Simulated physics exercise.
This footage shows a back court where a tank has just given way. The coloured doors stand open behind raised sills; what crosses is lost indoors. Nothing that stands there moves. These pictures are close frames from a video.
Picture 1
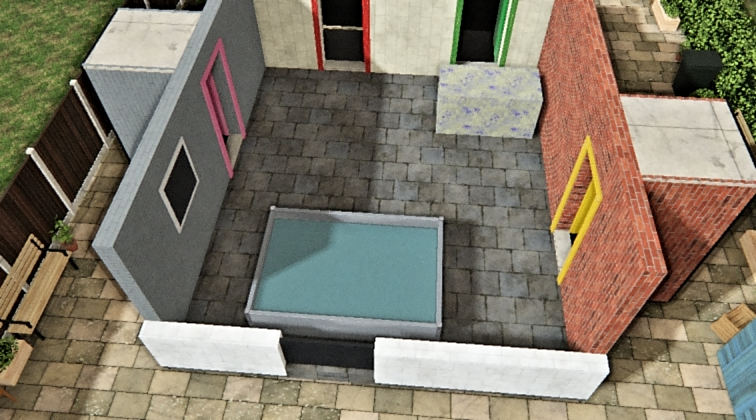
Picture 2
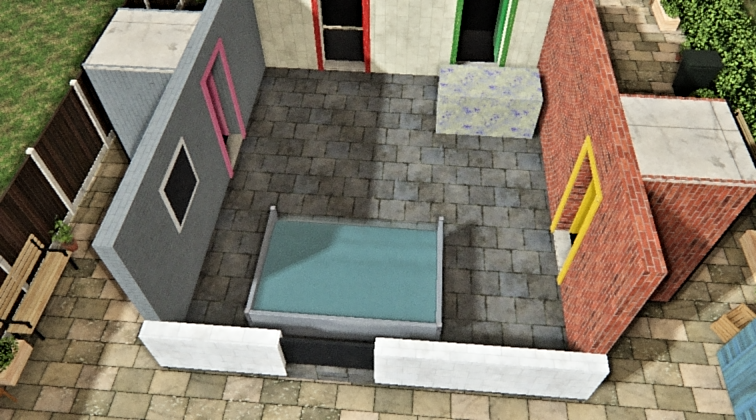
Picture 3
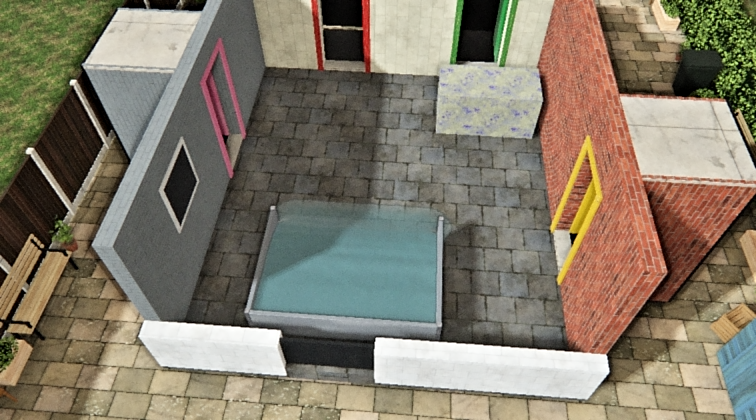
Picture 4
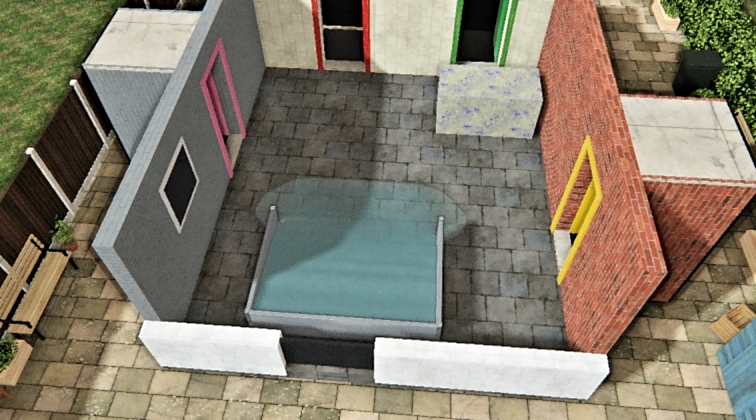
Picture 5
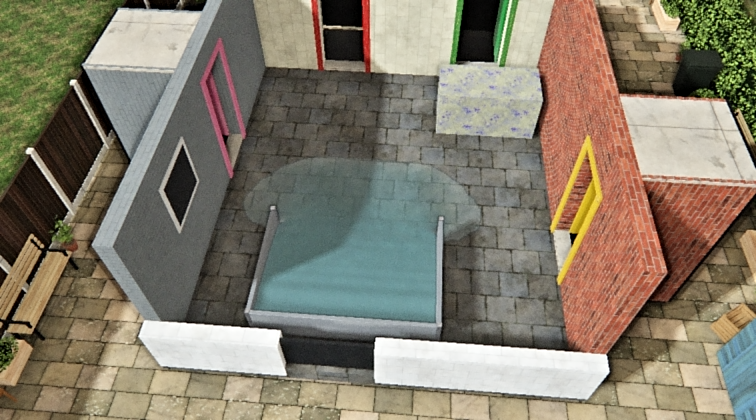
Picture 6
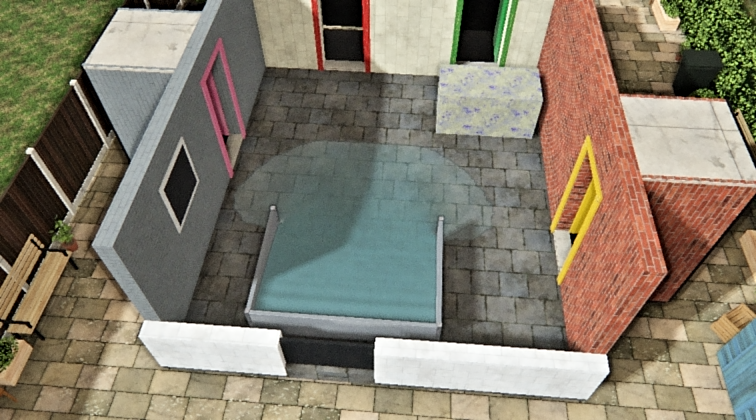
Water poured out of a rectangular tank in a paved courtyard after its far side gave way, spreading in a widening, rounded sheet across the grey paving toward the back wall.
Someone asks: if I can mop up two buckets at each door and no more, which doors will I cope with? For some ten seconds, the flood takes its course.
In the end green door: Two buckets or fewer; yellow door: Two buckets or fewer; pink door: Two buckets or fewer; red door: Over two buckets.
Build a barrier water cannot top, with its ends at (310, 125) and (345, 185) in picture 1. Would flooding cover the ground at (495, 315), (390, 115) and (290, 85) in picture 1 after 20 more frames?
Results in sequence: Bone-dry / swamped / swamped.
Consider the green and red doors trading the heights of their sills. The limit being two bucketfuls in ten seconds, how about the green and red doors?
The green door goes past the mark, the red door falls short.
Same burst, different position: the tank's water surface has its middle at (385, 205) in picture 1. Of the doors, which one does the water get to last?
It would be the pink door.
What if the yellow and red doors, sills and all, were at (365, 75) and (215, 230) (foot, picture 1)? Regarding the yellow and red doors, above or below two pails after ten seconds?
What you'd see: The yellow tops the limit and the red stays within the limit.
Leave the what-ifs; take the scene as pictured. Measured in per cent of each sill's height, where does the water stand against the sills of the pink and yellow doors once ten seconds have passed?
First 60 percent, then 80 percent.
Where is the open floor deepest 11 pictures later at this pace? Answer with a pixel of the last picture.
Near (424, 80).
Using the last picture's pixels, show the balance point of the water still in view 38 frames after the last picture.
Close to (389, 148).
A moment on, water covers 50 % of the floor; the green door not reached, the yellow door not reached, the pink door wet at the sill, nothing in, the red door not reached.
Next, water covers 65 % of the floor; the green door wet at the sill, nothing in, the yellow door not reached, the pink door wet at the sill, nothing in, the red door over two buckets in.
Then, water covers 70 % of the floor; the green door wet at the sill, nothing in, the yellow door not reached, the pink door wet at the sill, nothing in, the red door far over two buckets in.
Later, water covers 85 % of the floor; the green door wet at the sill, nothing in, the yellow door wet at the sill, nothing in, the pink door wet at the sill, nothing in, the red door far over two buckets in.
In the end, water covers 95 % of the floor; the green door wet at the sill, nothing in, the yellow door wet at the sill, nothing in, the pink door wet at the sill, nothing in, the red door far over two buckets in.
